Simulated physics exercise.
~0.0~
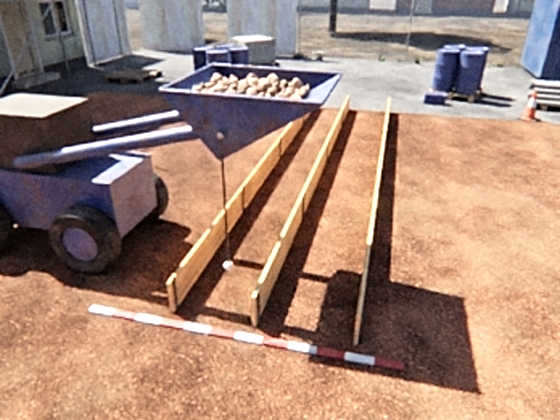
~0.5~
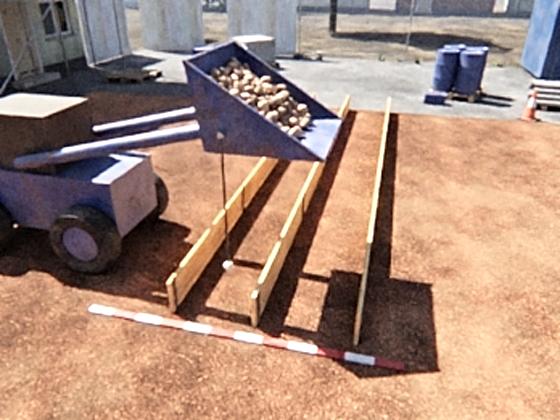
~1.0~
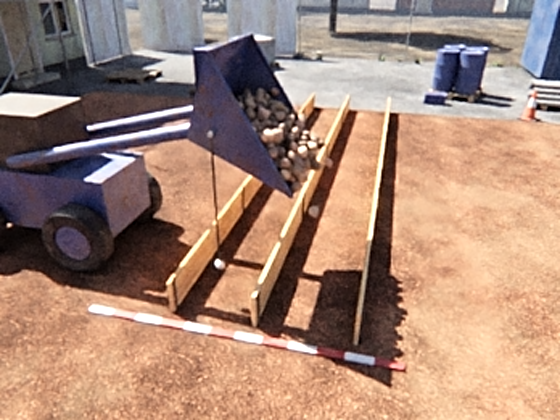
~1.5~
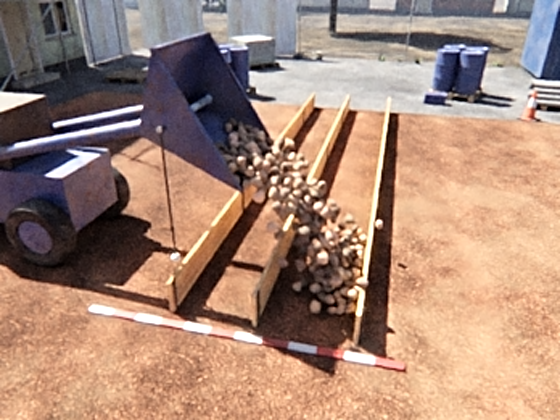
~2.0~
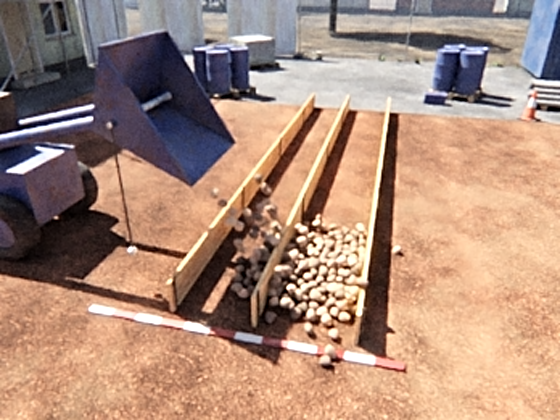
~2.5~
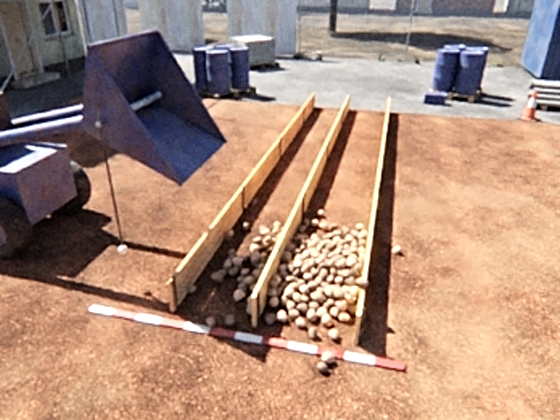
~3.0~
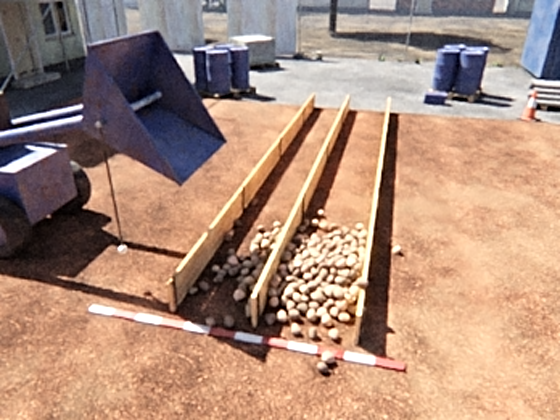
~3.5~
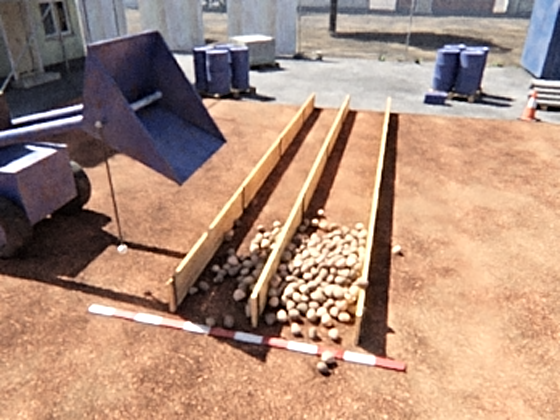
In a dirt yard, a blue loader tips its bucket of rounded stones over wooden planks while backing away to the left, and the stones tumble into both bays, settling mostly in the right one, with a smaller share in the left and a few strays outside.
